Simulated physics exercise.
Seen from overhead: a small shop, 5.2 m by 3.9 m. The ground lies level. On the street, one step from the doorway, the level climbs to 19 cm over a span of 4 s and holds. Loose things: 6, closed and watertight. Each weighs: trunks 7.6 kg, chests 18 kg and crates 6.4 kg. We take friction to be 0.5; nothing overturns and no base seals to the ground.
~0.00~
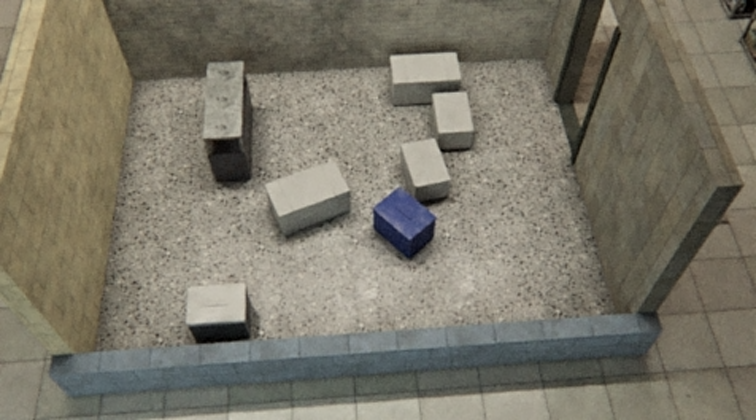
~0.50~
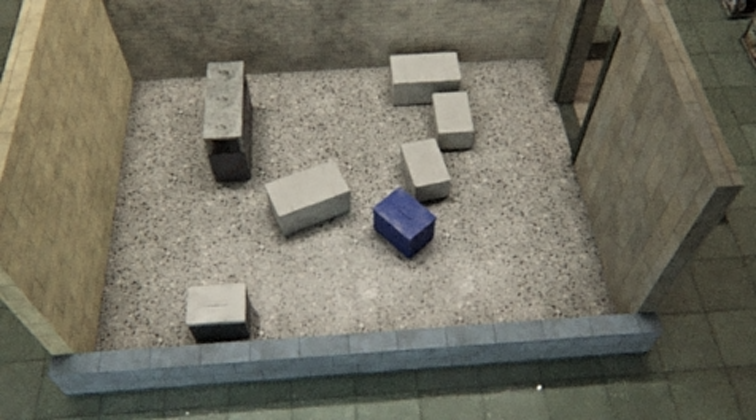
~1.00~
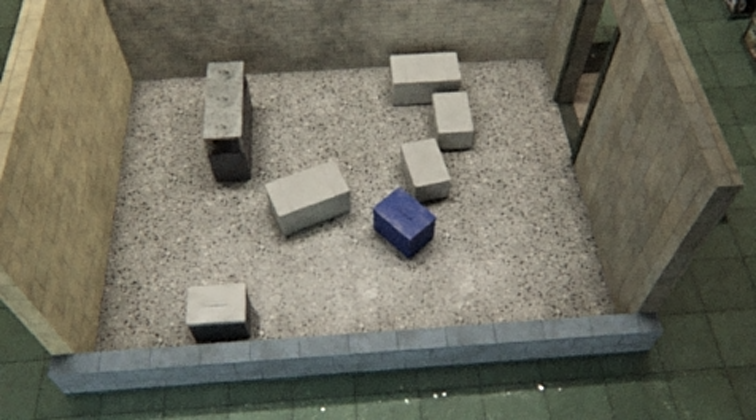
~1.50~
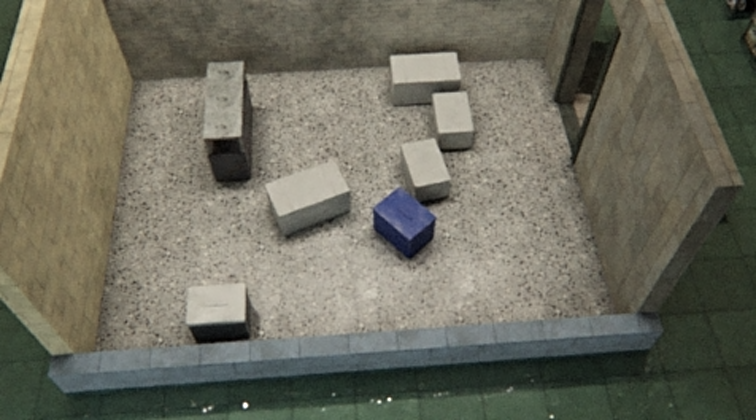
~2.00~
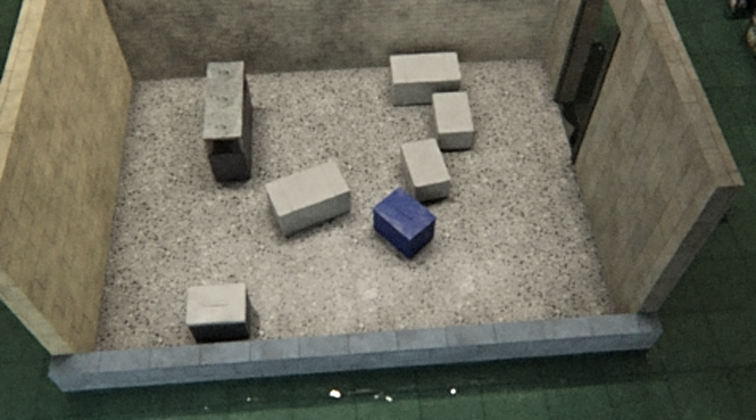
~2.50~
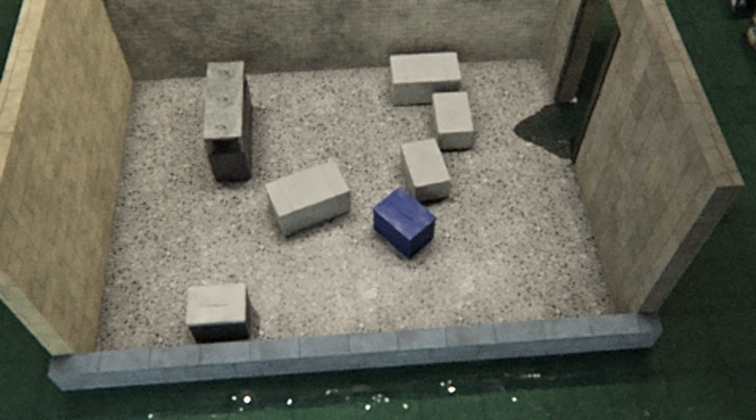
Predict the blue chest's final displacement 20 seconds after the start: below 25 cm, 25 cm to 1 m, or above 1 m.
Its final displacement is below 25 cm.
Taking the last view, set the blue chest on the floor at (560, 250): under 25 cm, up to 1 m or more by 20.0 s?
It slides a little.
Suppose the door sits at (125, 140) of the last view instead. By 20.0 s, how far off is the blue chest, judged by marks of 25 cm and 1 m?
The blue chest ends up almost where it started.
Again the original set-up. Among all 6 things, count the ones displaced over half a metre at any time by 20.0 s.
5.
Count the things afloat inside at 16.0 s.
The number is 5.
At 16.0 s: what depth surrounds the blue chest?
Close to 7 centimetres.
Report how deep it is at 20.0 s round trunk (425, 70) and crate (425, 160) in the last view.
Close to 11 and 7 centimetres.
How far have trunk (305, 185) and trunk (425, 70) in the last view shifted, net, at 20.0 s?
They've ended up 250 cm and 350 cm away, in that order.
After 4.0 s the blue chest is near (405, 213), 0.0 m from its start, aground; 0 afloat.
After 9.0 s the blue chest is near (405, 213), 0.0 m from its start, aground; 3 afloat.
After 16.0 s the blue chest is near (401, 211), 0.0 m from its start, aground; 5 afloat.
After 20.0 s the blue chest is near (399, 212), 0.1 m from its start, aground; 5 afloat.
